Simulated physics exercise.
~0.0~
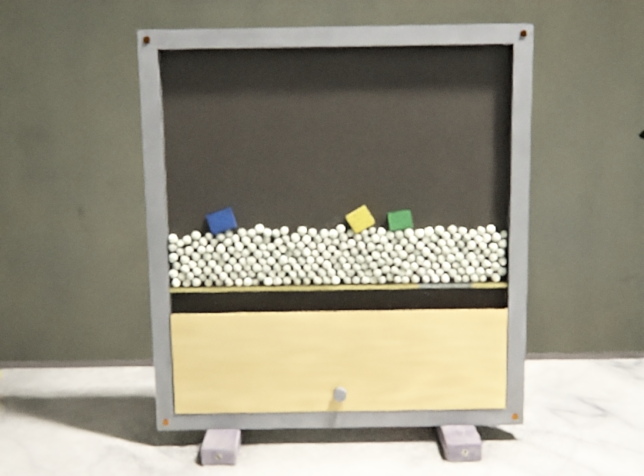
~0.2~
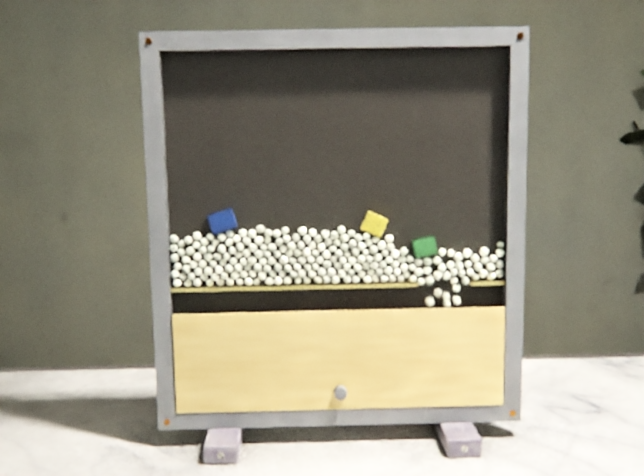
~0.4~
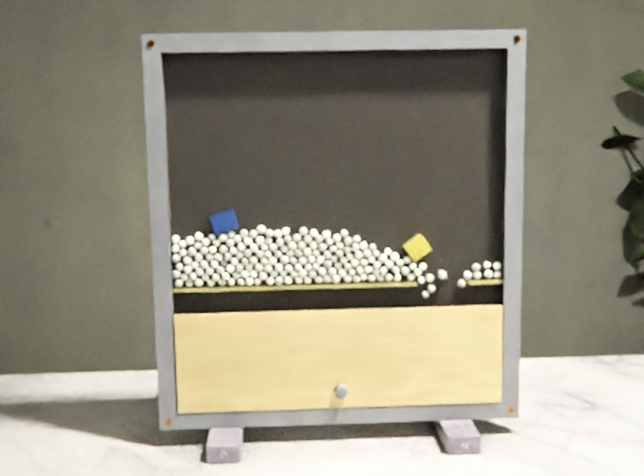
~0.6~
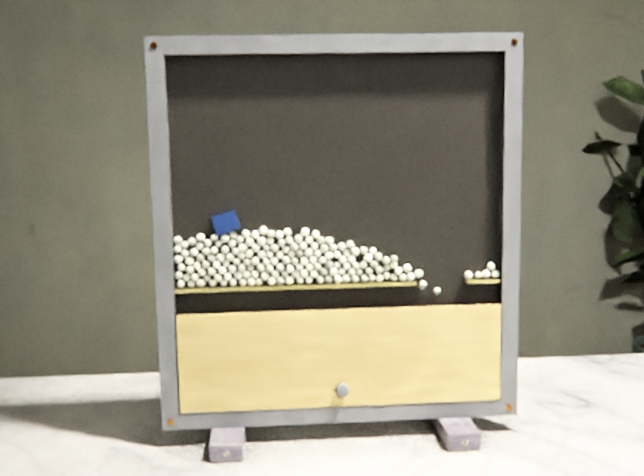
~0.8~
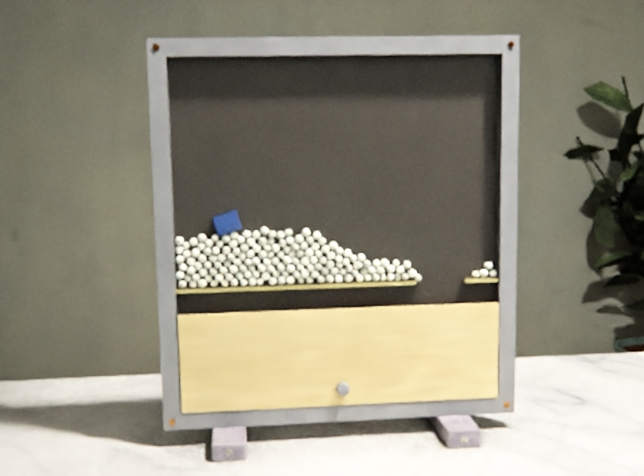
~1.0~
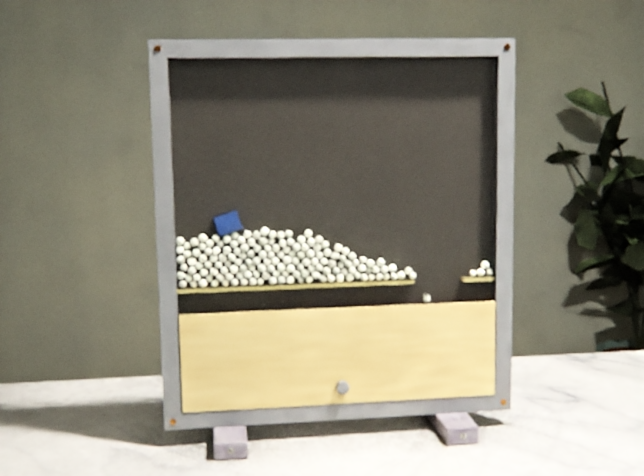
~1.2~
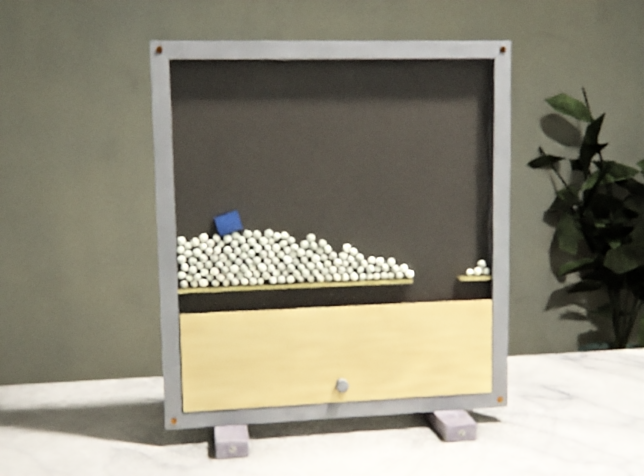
White beads drain through a gap, dropping the green then yellow block, leaving the blue.
